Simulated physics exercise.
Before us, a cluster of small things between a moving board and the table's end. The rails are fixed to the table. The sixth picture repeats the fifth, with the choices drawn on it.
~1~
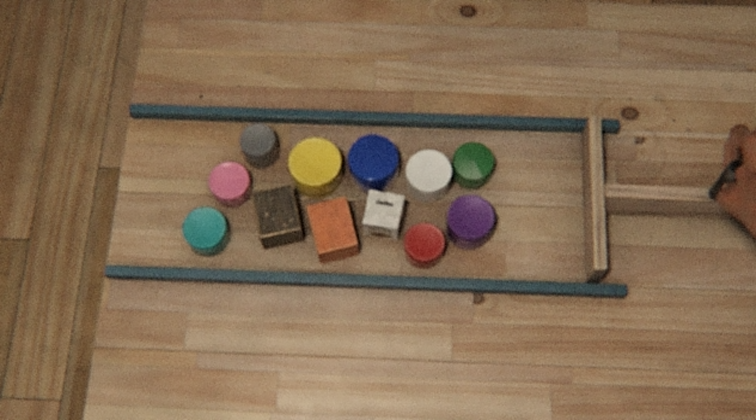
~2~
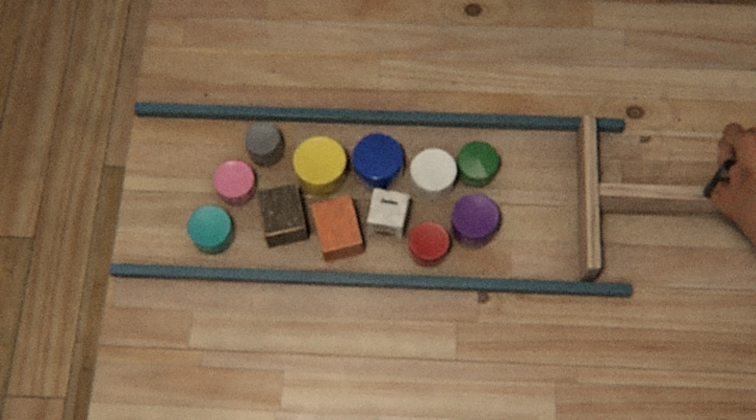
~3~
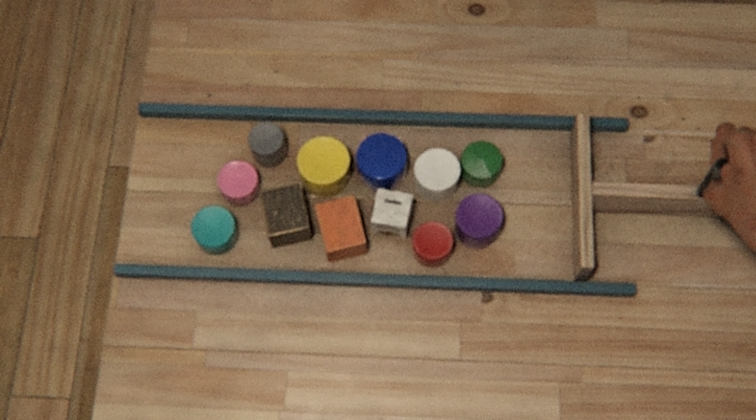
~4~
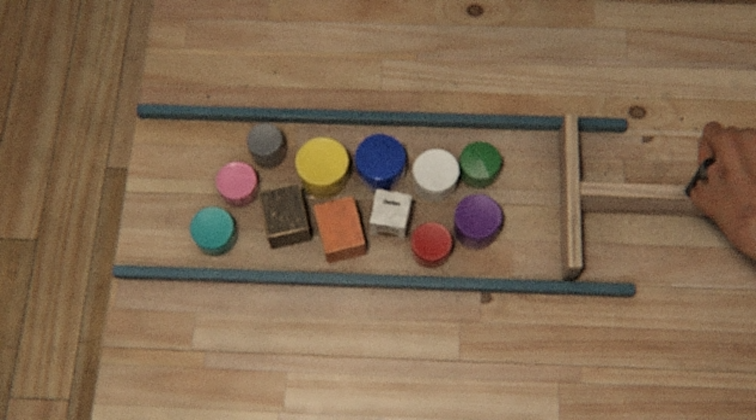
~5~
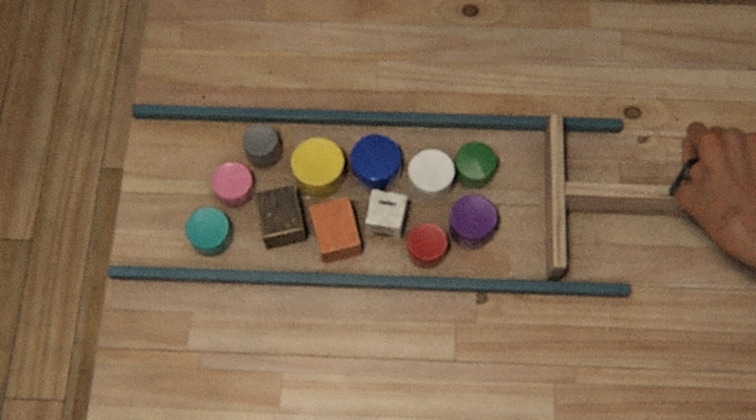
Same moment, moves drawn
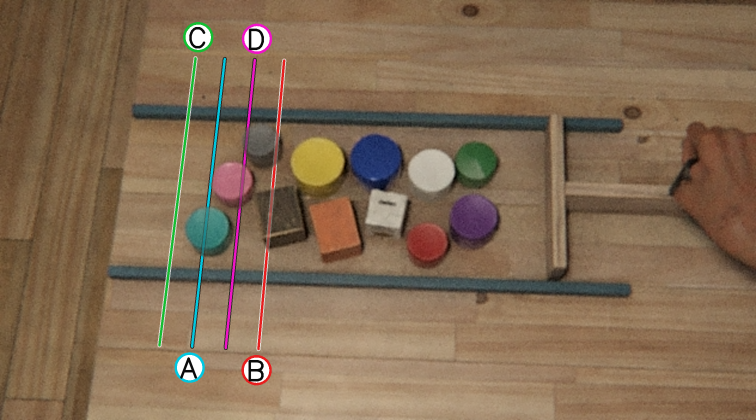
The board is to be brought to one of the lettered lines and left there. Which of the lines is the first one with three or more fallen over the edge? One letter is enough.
It can halt at D.
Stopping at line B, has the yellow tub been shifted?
By then, yes.
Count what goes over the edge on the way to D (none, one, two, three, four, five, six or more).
In all, three.
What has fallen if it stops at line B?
The turquoise jar.
On the marked copy, A at (209, 195); B at (272, 197); C at (179, 194); D at (241, 196).
Taking D. A third of the way, board (444, 184); grey jar (255, 145); yellow tub (292, 162).
Two thirds of the way, board (328, 181); turquoise jar (137, 241); grey jar (175, 147).
When it is over, board (241, 178); black block over the edge; grey jar over the edge; three fallen.
As for the rest, A drops six, but is farther than needed; B drops only one; C drops eight, but is farther than needed.
